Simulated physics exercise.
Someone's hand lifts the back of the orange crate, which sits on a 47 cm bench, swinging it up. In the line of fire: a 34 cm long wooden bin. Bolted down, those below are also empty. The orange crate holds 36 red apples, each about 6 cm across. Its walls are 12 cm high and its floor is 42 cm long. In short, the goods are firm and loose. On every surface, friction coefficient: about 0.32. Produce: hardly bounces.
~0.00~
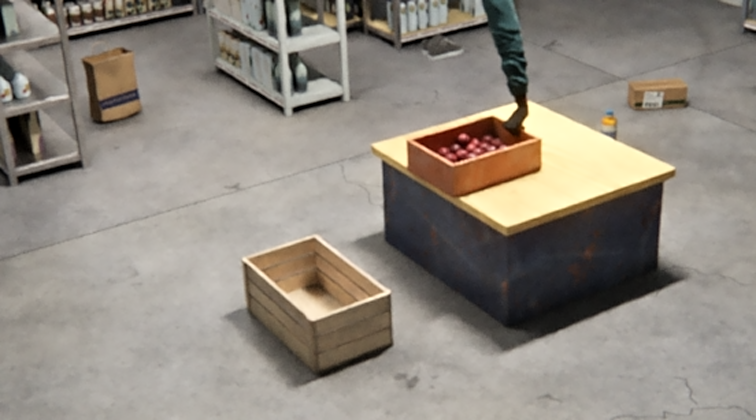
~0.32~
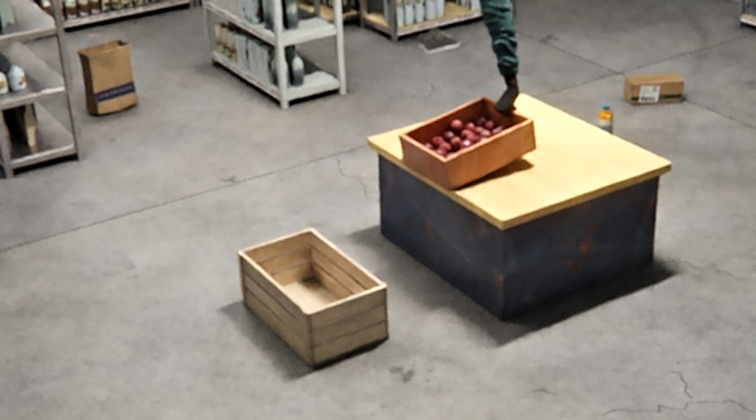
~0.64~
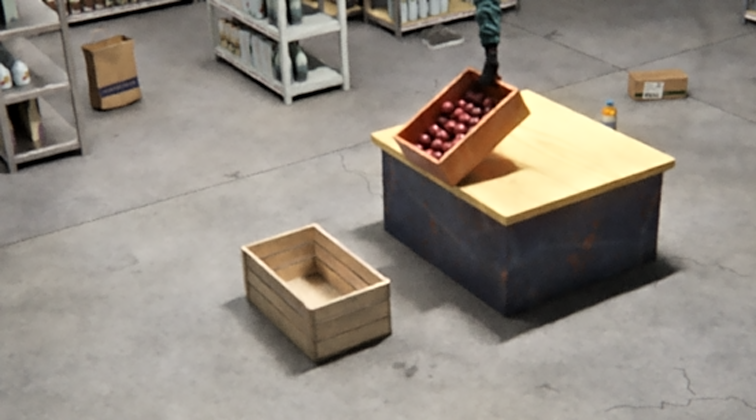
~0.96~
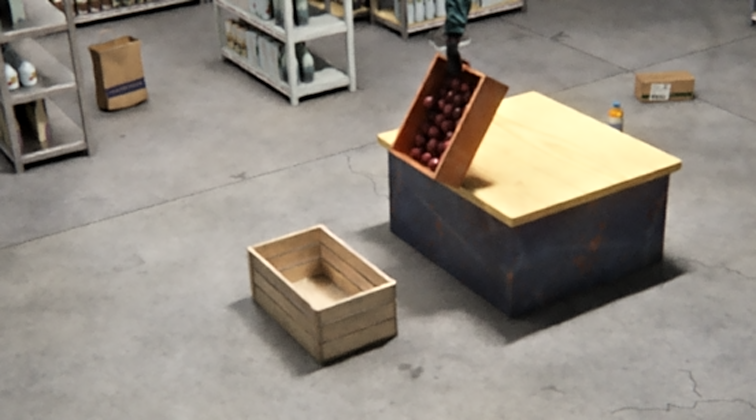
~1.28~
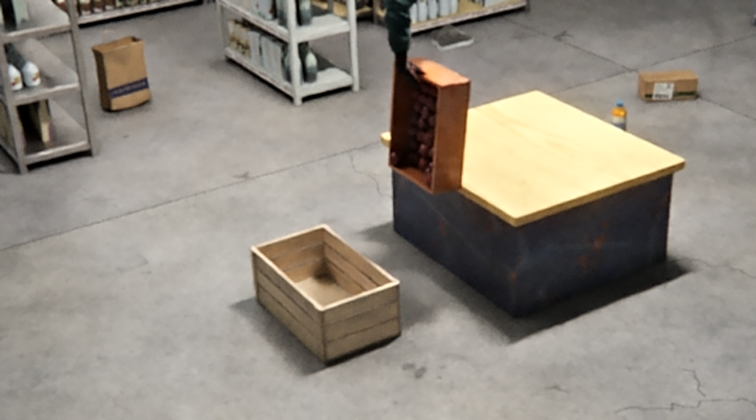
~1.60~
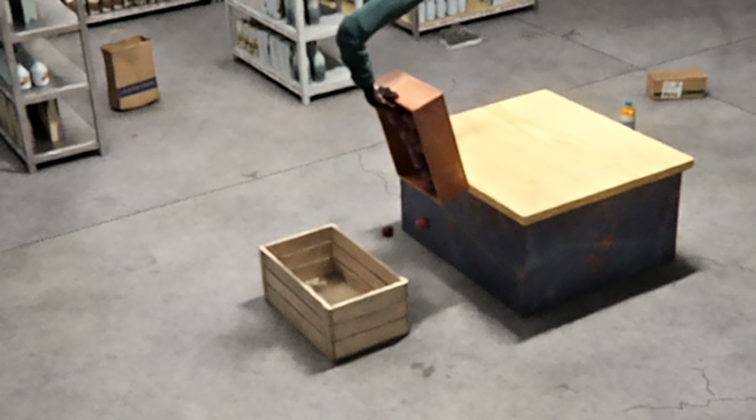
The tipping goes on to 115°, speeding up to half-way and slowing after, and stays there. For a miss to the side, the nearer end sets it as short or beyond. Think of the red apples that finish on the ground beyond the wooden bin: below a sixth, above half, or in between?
The share on the ground beyond the wooden bin comes out not even a sixth.
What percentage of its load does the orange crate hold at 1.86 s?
About 15 percent.
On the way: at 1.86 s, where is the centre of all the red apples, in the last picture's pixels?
The middle of the load sits near (390, 242).
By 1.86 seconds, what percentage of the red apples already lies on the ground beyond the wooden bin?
0 %.
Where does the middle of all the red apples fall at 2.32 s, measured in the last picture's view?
Look around pixel (404, 294).
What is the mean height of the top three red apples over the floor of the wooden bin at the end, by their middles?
I'd put it near 5 cm.
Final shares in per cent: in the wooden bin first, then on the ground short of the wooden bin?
Estimate: 15 % then 85 %.
After 1.72 s, tilt 111°; 18 still in the orange crate, 2 on the ground short of the wooden bin and 16 in the air.
After 1.86 s, tilt 114°; 5 still in the orange crate, 2 in the wooden bin, 3 on the ground short of the wooden bin and 26 in the air.
After 2.06 s, tilt 115°; 5 in the wooden bin, 23 on the ground short of the wooden bin and 8 in the air.
When it is over (at 2.32 s), 5 in the wooden bin and 31 on the ground short of the wooden bin. Asked share, 0 of 36, 0 per cent.
